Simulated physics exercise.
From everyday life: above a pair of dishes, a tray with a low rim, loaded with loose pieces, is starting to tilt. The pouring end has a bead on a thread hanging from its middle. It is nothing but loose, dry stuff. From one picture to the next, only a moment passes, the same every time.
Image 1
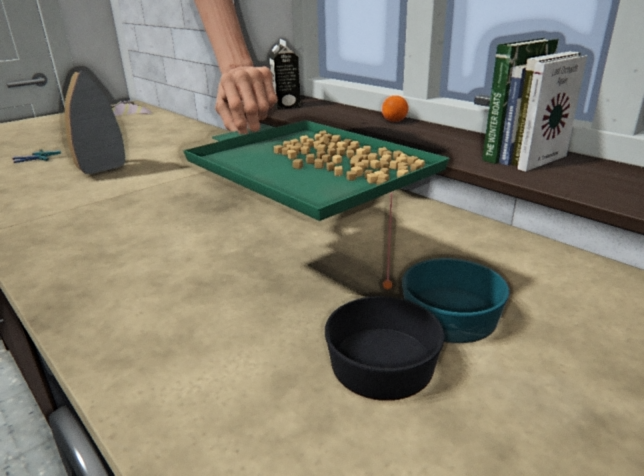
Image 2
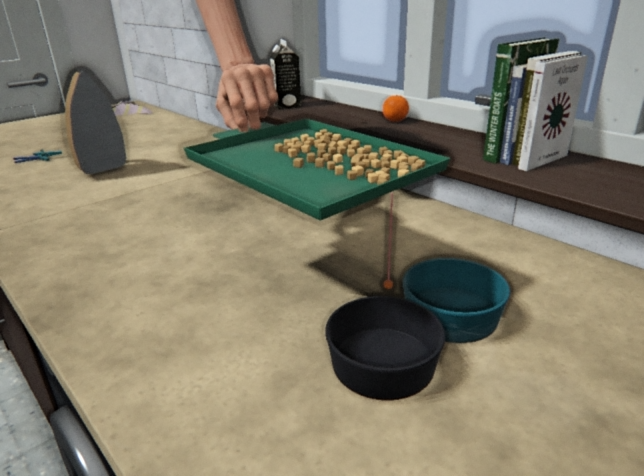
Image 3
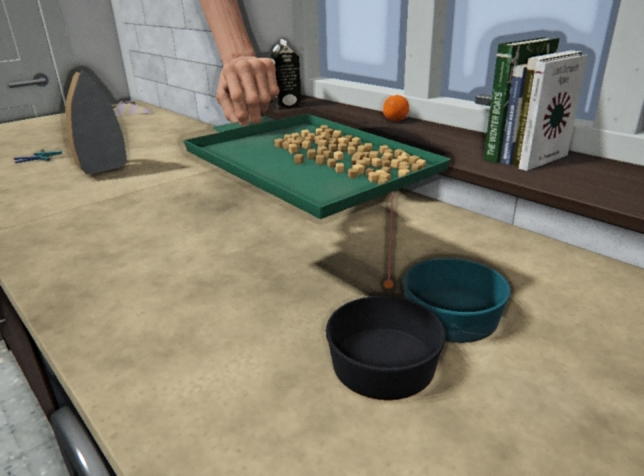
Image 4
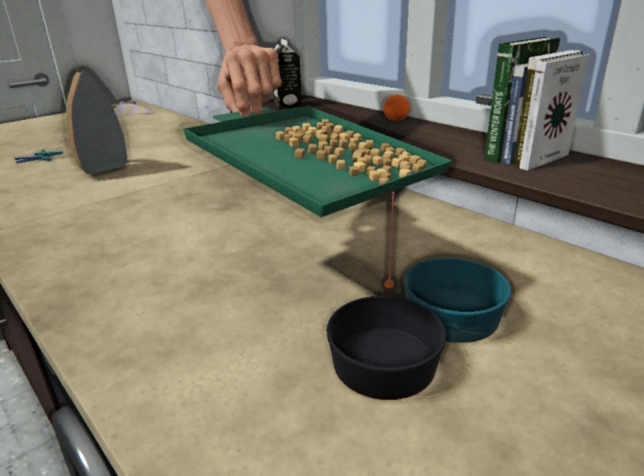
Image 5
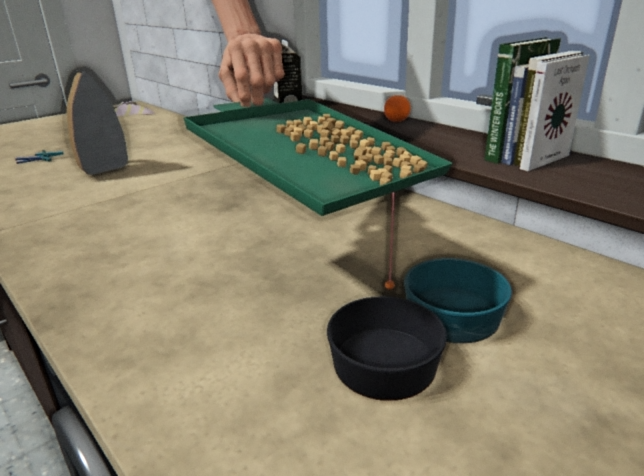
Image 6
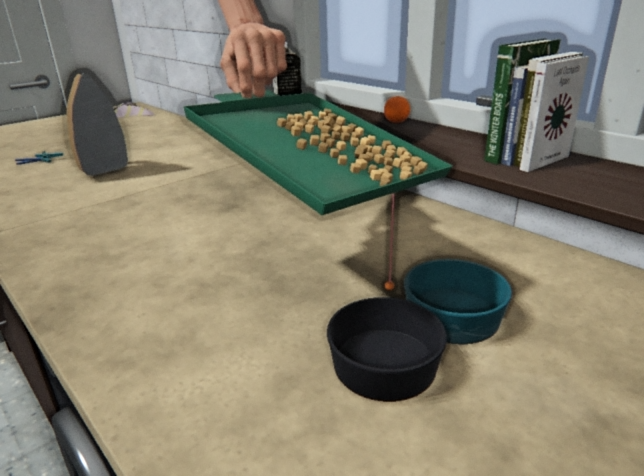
A sandy-coloured countertop beside a windowed wall is seen from above at an angle, the view staying still. A hand is above the far end of a green tray of small wooden cubes, with a bead on a thread below its near end, black and teal dishes beneath, and an orange ball and books behind. The tray slowly tilts slightly, its far end rising with the hand, while the cubes barely shift.
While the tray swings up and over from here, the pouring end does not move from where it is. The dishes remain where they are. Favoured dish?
Bigger share: Right.
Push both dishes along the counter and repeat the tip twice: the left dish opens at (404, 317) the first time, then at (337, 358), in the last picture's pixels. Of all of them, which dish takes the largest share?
First try: The rightmost dish. Second try: The rightmost dish.
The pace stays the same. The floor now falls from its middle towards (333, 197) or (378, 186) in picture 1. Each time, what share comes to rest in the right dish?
0 % then 60 %, roughly.
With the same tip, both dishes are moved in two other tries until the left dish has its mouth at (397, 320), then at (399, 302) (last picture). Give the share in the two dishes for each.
100 per cent, then 80 per cent.
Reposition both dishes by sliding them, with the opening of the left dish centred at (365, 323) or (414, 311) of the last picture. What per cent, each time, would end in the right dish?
90 %, 60 %.
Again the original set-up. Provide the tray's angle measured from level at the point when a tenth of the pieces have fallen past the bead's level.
Approx. reading: About 110°.
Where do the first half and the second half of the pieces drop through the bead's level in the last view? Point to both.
About (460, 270) to begin with, then about (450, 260).
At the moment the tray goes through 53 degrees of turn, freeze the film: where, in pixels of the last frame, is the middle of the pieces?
I'd mark it close to (411, 154).
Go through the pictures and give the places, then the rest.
In the first picture, corners of the pouring end near (319, 207) and (446, 158), level; middle of the load near (350, 154), small wooden cubes; left dish near (429, 372); right dish near (498, 318); bead on its thread near (388, 285).
In the second picture, corners of the pouring end near (320, 206) and (446, 158), level; middle of the load near (351, 153).
In the third picture, corners of the pouring end near (321, 205) and (447, 159), tipped barely, lowest at the right corner; middle of the load near (352, 151).
In the fourth picture, corners of the pouring end near (322, 203) and (448, 160), tipped a little, lowest at the right corner; middle of the load near (353, 147).
In the fifth picture, corners of the pouring end near (324, 202) and (449, 163), tipped a little, lowest at the right corner; middle of the load near (354, 144).
In the sixth picture, corners of the pouring end near (325, 202) and (449, 165), tipped a little, lowest at the right corner; middle of the load near (355, 142); left dish near (431, 373); right dish near (500, 319).
Shortly afterwards, tray tipped steeply; all but a few on the tray; only a few in the air.
Next, tray tipped right over; all but a few on the tray; a little in the right dish.
Some moments later, tray tipped past a quarter turn; only a few in the left dish; all but a few in the right dish; a little outside both.
In the end, tray tipped past a quarter turn; only a few in the left dish; all but a few in the right dish; a little outside both.
